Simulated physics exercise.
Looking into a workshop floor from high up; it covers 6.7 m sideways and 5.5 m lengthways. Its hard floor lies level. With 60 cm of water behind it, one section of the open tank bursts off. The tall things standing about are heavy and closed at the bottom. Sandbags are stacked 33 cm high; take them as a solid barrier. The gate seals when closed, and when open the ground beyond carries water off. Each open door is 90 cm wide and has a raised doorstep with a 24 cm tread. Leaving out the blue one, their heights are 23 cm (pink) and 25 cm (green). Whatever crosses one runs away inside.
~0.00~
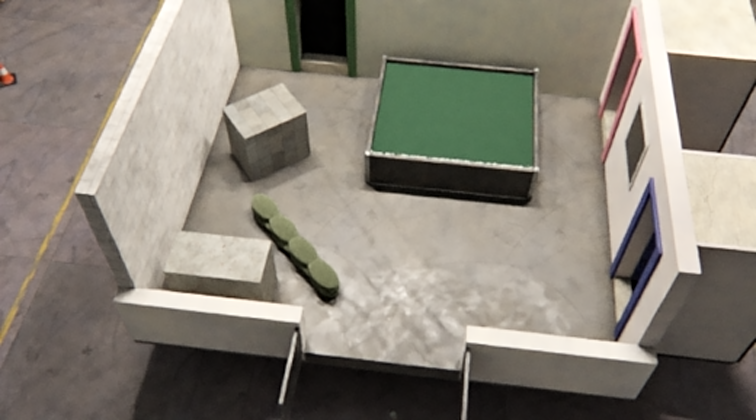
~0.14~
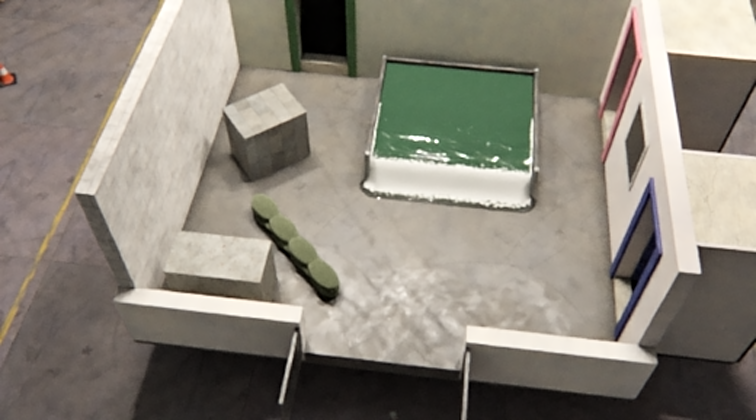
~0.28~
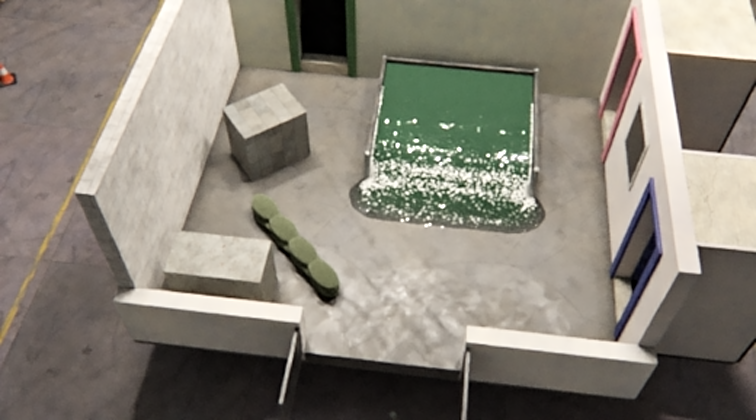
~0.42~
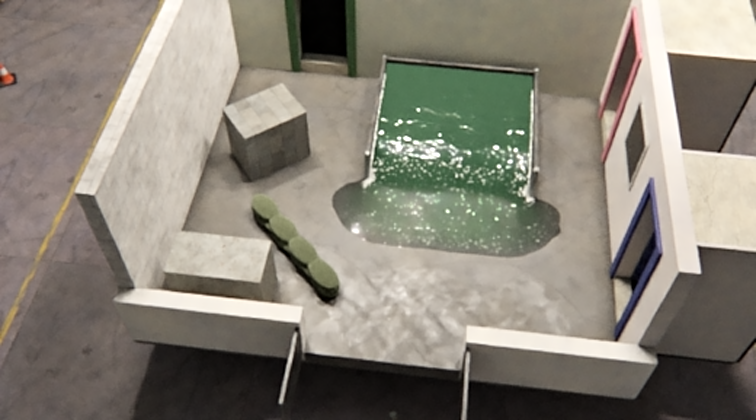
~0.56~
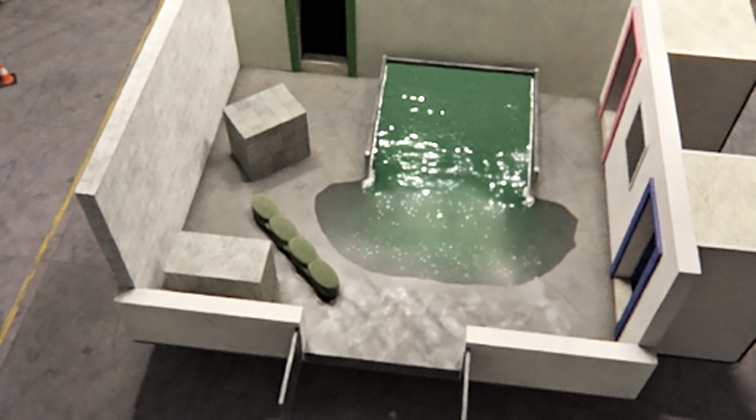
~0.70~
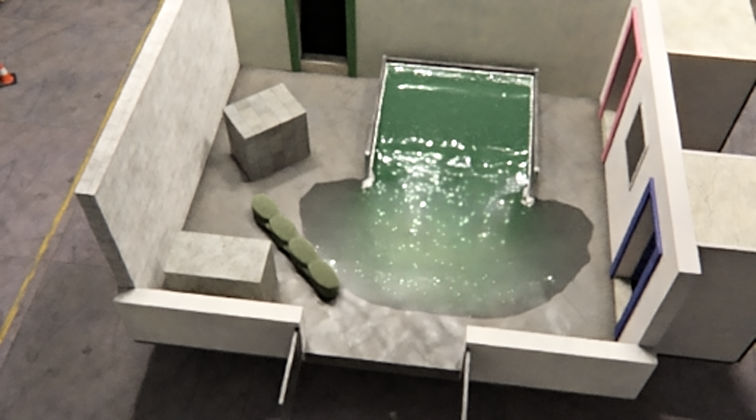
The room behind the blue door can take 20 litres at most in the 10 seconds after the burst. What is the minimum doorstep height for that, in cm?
Close to 17 cm is just enough.
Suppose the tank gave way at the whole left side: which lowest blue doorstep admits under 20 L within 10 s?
Some 9.0 cm.
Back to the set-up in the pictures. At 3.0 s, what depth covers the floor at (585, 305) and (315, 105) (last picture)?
Roughly 22 and 0 cm, in turn.
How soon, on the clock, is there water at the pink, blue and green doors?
Arrival: Pink 4.5 s, blue 1.2 s, green 6.0 s.
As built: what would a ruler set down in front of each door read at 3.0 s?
Depths in cm: Pink 0, blue 22, green 0.
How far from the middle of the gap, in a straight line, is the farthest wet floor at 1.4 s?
Some 3.8 m out.
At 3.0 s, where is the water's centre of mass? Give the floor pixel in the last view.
Near (460, 229).
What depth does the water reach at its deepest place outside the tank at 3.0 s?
Up to some 32 cm.
After 1.4 s water covers 45 % of the floor, deepest (32 cm) near (475, 356); 6 cm at the blue door, 0 litres in over its 8 cm doorstep.
After 3.0 s water covers 50 % of the floor, deepest (32 cm) near (605, 372); 22 cm at the blue door, 27 litres in over its 8 cm doorstep.
After 10.0 s water covers 95 % of the floor, deepest (12 cm) near (608, 219); 6 cm at the blue door, 108 litres in over its 8 cm doorstep.
At the blue door as built, the water arrived by 1.2 s and peaked near 22 cm at 3.0 s.
With a doorstep of 14 cm, 37 litres would have come in within the 10 s; with 19 cm, 11 litres. So under 20 litres takes about 17 cm.
